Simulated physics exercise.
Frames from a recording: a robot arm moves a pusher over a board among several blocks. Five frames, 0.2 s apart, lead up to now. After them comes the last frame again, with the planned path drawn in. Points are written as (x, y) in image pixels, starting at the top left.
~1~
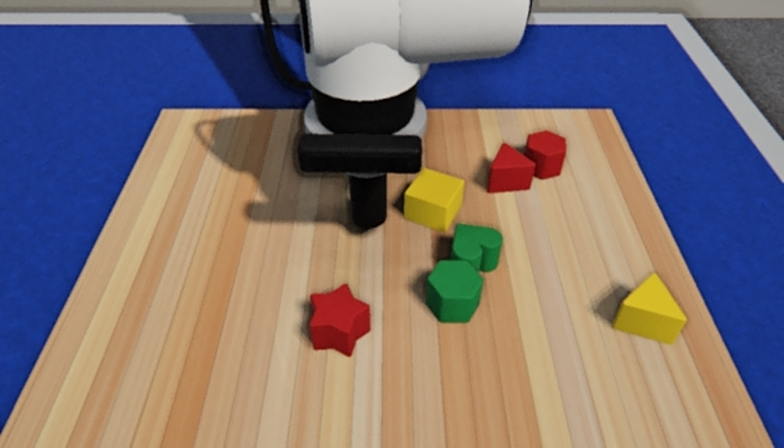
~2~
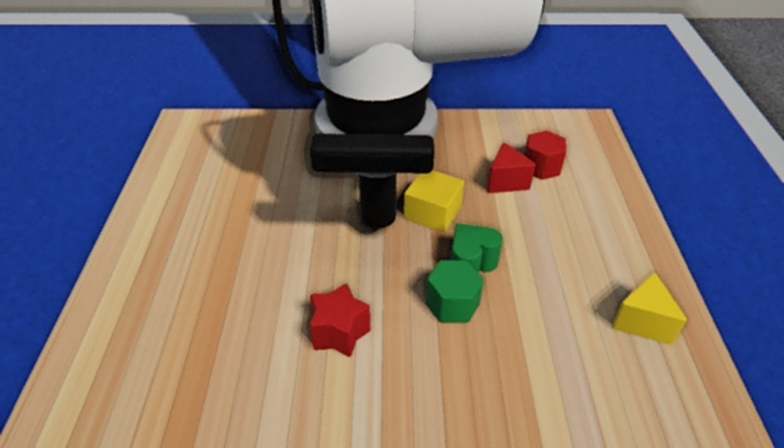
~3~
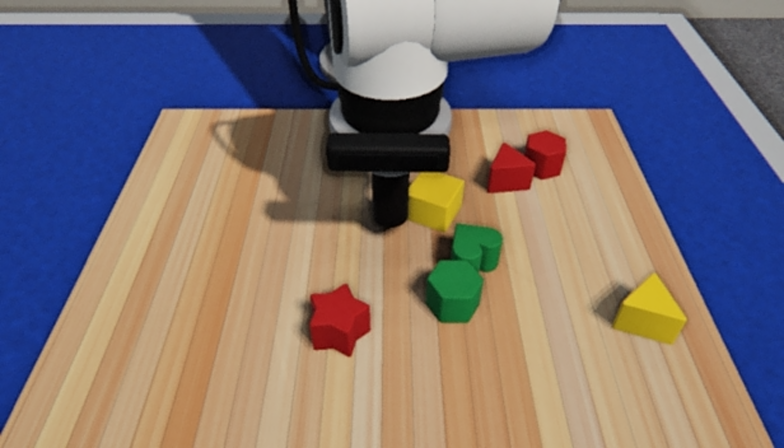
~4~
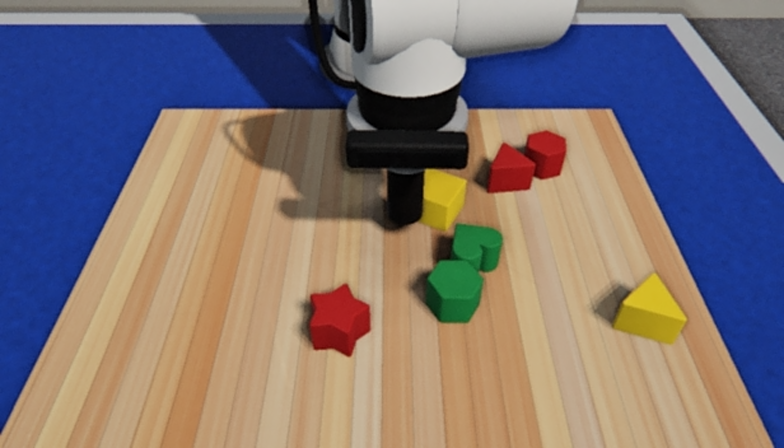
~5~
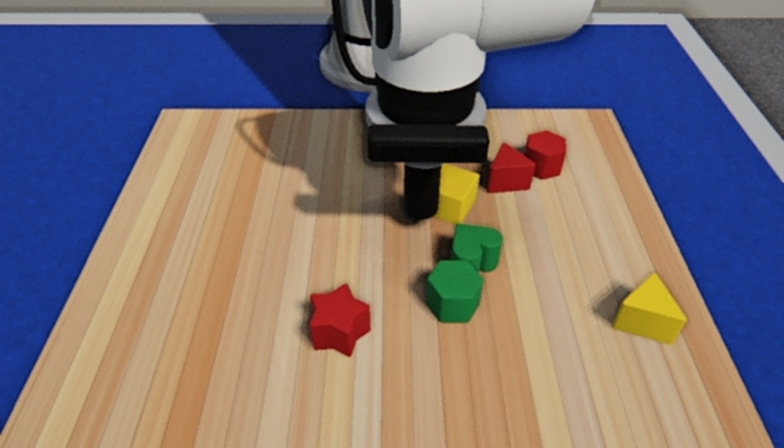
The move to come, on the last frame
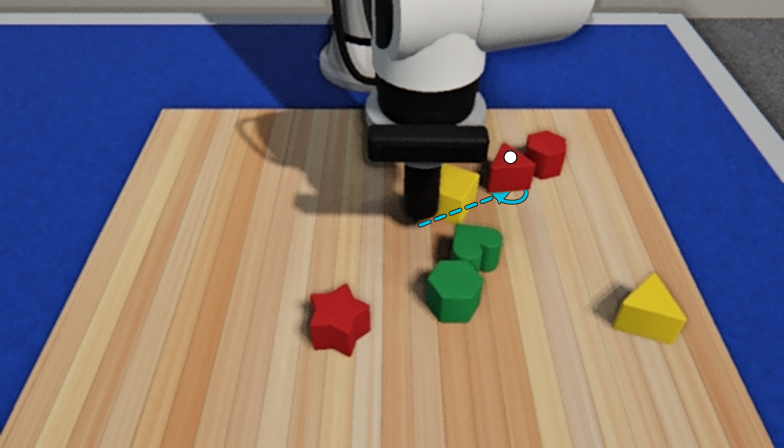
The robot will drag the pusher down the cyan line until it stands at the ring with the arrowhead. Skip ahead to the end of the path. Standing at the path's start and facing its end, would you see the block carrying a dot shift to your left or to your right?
Rightward.
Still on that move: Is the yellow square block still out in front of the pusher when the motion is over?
Yes.
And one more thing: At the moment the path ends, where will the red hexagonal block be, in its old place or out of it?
At the moment the path ends, the red hexagonal block no longer stands where it did.
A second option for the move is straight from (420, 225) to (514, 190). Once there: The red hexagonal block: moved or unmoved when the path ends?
The red hexagonal block will be pushed away from where it stands.
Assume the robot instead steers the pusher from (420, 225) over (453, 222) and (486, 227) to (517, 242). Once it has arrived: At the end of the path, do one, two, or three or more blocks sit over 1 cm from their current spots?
I expect just one block to be moved by more than 1 cm.
The line goes straight from (420, 225) to (510, 191); the dot is on the red triangular block.
What follows on the original path. One third of the way, pusher (453, 196); yellow square block (478, 168); red triangular block (522, 152), turned 15° anticlockwise.
Two thirds of the way, pusher (484, 185); yellow square block (513, 161), turned 25° clockwise; red triangular block (547, 148), turned 35° anticlockwise; red hexagonal block (561, 131), turned 20° anticlockwise.
At the end, pusher (513, 174); yellow square block (545, 154), turned 40° clockwise; green heart unmoved; red triangular block (576, 146), turned 45° anticlockwise; red hexagonal block (564, 126), turned 30° anticlockwise.
